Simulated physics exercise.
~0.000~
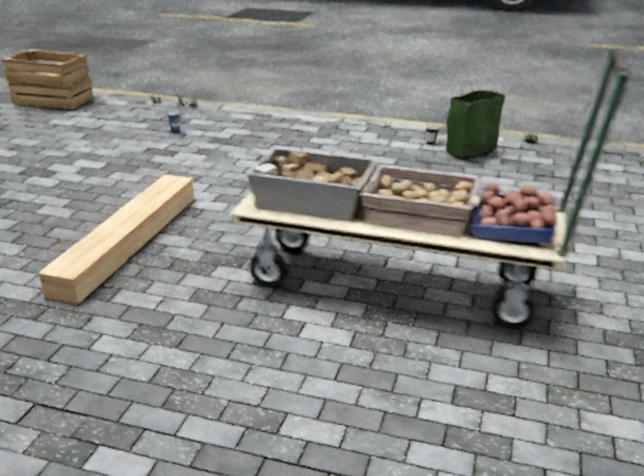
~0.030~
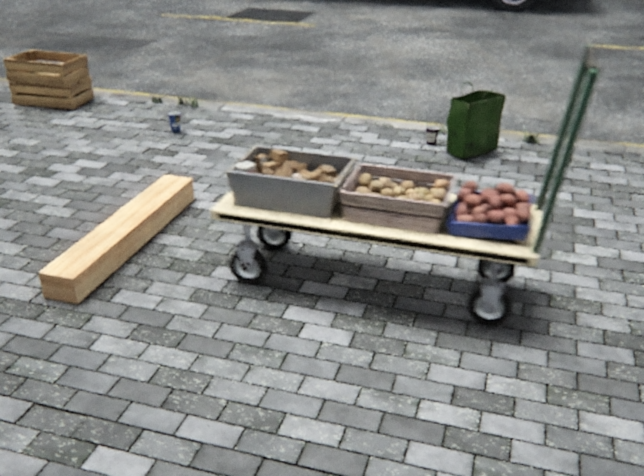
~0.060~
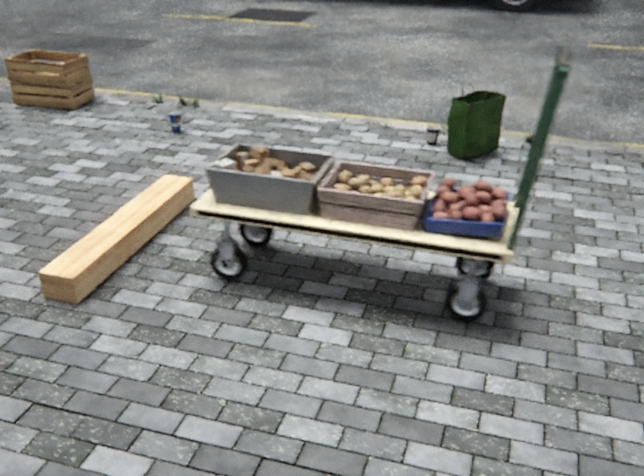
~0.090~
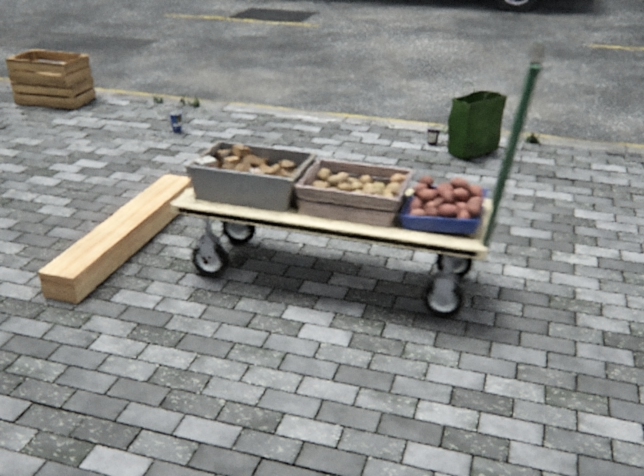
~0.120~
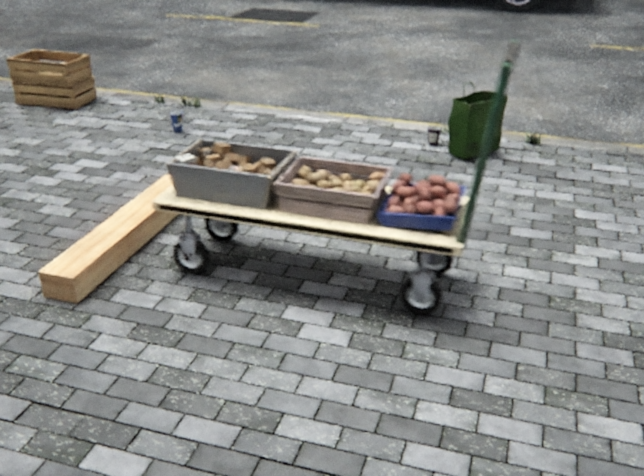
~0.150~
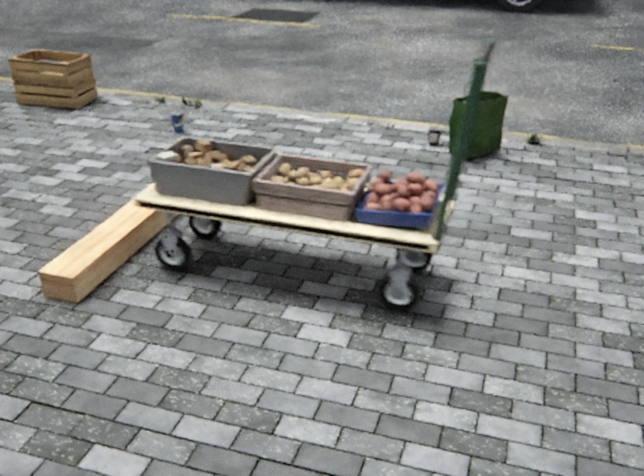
On a paved area beside a road, a flatbed trolley carrying a grey container, a wooden container and a blue container of red potatoes rolls left toward a wooden beam, its front edge passing over the beam's far end.
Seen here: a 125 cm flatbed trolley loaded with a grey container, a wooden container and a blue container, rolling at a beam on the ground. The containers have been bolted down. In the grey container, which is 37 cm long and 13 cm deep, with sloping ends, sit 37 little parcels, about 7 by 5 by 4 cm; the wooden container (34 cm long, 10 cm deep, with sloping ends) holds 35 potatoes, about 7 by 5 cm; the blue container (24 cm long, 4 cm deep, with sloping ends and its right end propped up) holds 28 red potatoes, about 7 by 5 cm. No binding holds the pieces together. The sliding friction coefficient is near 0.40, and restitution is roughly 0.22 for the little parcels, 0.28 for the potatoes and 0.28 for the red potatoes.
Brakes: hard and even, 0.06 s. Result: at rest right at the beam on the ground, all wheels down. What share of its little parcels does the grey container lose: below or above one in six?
Out of the grey container go less than a sixth of the little parcels.
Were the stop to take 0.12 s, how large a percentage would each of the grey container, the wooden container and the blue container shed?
Result - grey container: 0 percent, wooden container: 0 percent, blue container: 20 percent.
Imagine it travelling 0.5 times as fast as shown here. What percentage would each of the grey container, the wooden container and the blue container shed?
Then the grey container sheds 0 per cent, the wooden container 0 per cent, and the blue container 10 per cent.
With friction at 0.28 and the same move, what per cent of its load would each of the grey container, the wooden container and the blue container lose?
Grey container 10%, wooden container 0%, blue container 20%.
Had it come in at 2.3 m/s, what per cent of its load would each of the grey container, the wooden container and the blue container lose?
Grey container 0 %, wooden container 0 %, blue container 20 %.
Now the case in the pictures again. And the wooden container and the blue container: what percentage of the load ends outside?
Wooden container 5, blue container 35 per cent.
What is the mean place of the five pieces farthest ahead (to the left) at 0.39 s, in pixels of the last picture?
Centre: Approx. (140, 149) px.
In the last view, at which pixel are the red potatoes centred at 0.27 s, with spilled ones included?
Roughly at (350, 184).
After 0.17 s, the brake bites.
After 0.27 s, grey container 37 in, 0 out, wooden container 35 in, 0 out and blue container 27 in, 1 out.
After 0.39 s, grey container 37 in, 0 out, wooden container 35 in, 0 out and blue container 21 in, 7 out.
After 0.62 s, grey container 35 in, 2 out, wooden container 34 in, 1 out and blue container 19 in, 9 out.
Outcome (at 1.13 s), grey container 35 in, 2 out, wooden container 34 in, 1 out and blue container 18 in, 10 out. Asked share, 2 of 37, 5 per cent.
